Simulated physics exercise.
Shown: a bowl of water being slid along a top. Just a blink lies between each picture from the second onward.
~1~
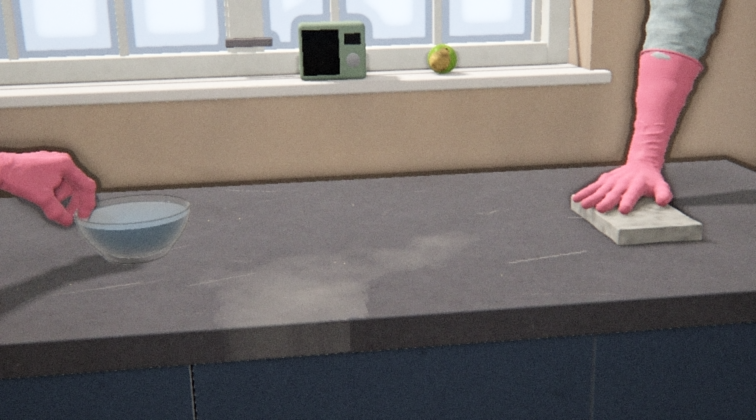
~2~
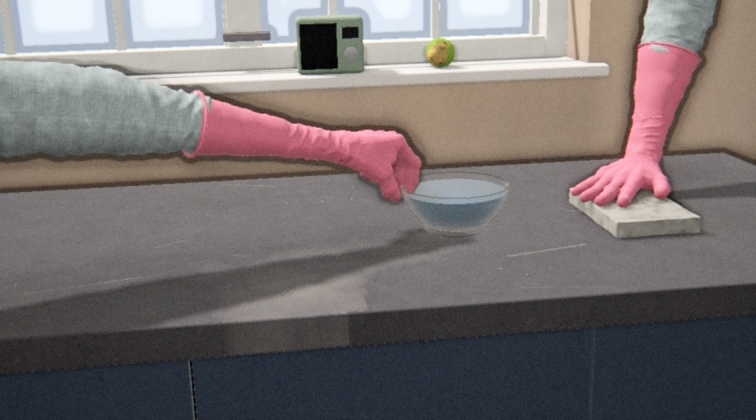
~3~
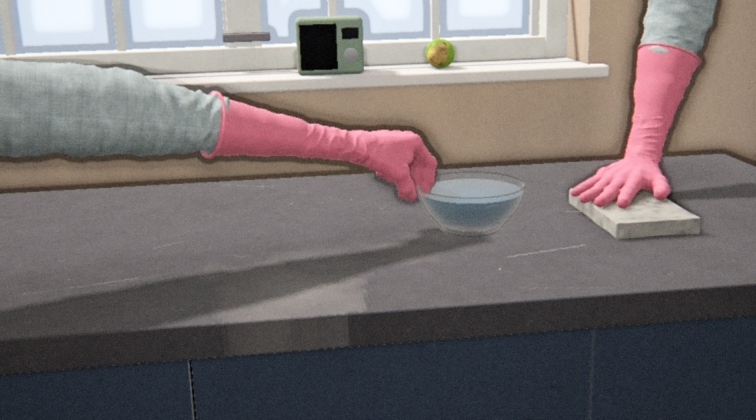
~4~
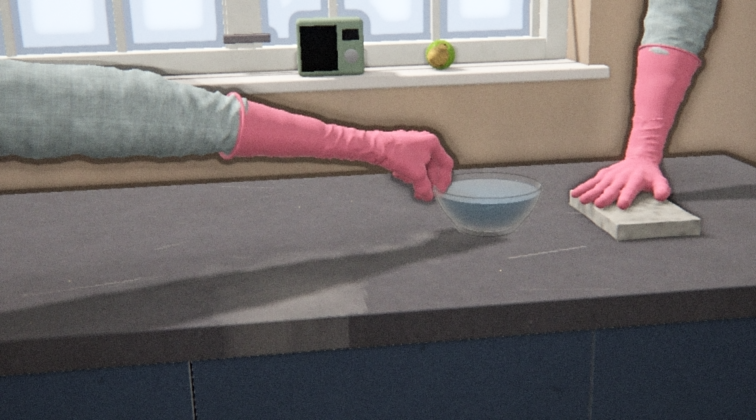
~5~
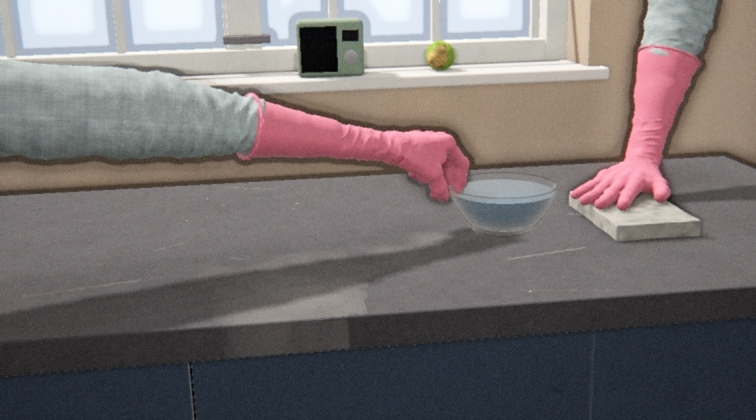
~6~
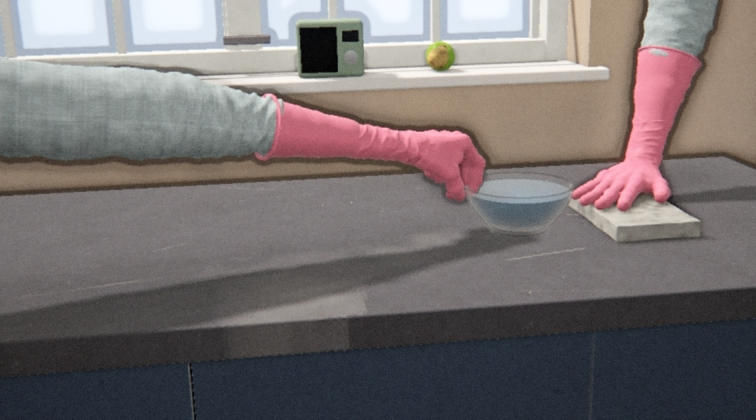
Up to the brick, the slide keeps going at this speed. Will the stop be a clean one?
It brims over.
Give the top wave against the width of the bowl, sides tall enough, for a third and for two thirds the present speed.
The wave tops out at around 5 per cent of the width, and then at around 10 per cent.
Shortly, the bowl meets the brick.
Then, the water surges up the wall; it has lost some.
At the finish, the bowl stands at the brick; it has lost some.
